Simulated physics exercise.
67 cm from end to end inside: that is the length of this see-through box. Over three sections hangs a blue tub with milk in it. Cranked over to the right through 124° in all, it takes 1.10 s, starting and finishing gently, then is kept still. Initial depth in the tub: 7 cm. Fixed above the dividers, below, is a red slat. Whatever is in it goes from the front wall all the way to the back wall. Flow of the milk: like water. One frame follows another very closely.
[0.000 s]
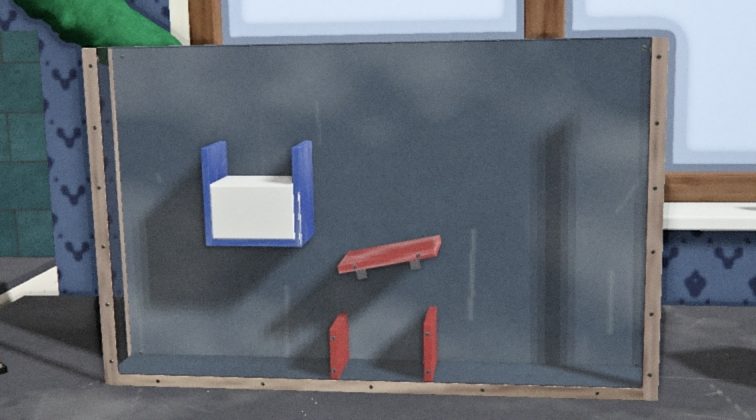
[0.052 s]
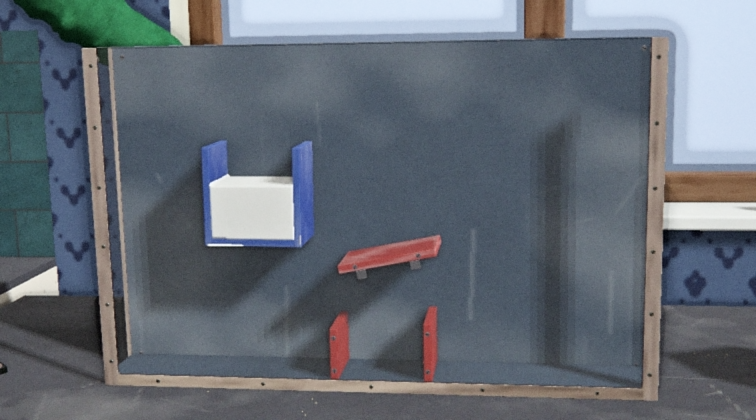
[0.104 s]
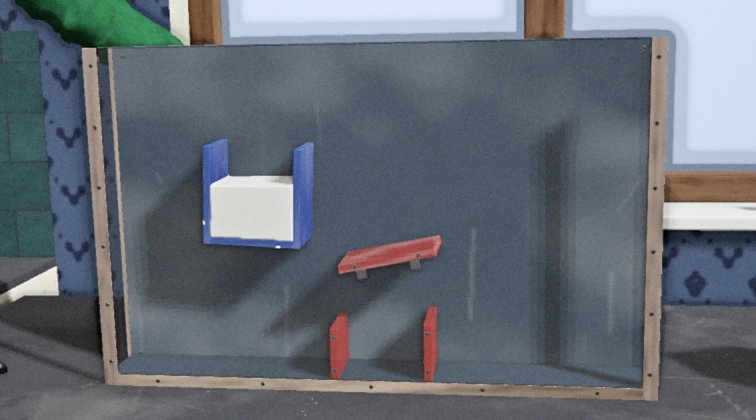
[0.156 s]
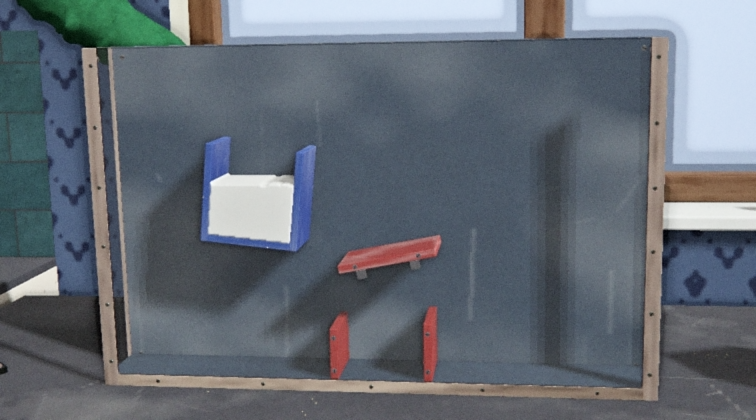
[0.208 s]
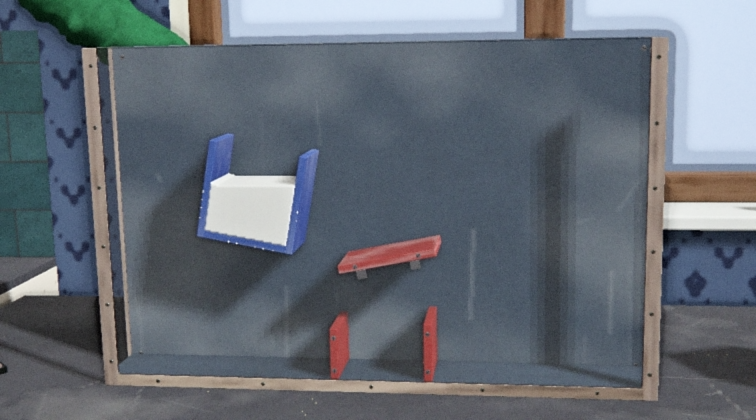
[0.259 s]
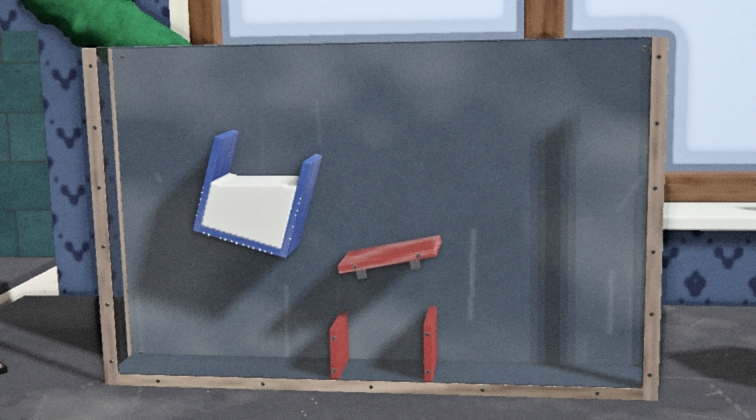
A blue tub of milk, hanging in a see-through box above a slanted red slat and two upright red dividers, tilted slowly to the right, while the milk shifted slightly and stayed inside.
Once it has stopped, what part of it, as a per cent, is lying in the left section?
The left section has about 40 %.
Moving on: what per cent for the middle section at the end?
Settled share: Around 44 per cent.
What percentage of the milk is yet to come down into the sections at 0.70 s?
I'd put it close to 100 percent.
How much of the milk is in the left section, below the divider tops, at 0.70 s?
I'd say near 2 per cent sits there.
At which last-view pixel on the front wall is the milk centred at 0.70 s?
Look around (273, 227) on the front wall - that's where it is.
Then, 0.45 s in, hardly anything has reached the bottom yet.
Then, 0.70 s in, hardly anything has reached the bottom yet.
Then, 1.03 s in, 75 per cent is down, the largest part in the middle section.
Finally, the split from left to right is 40, 43 and 16 per cent.
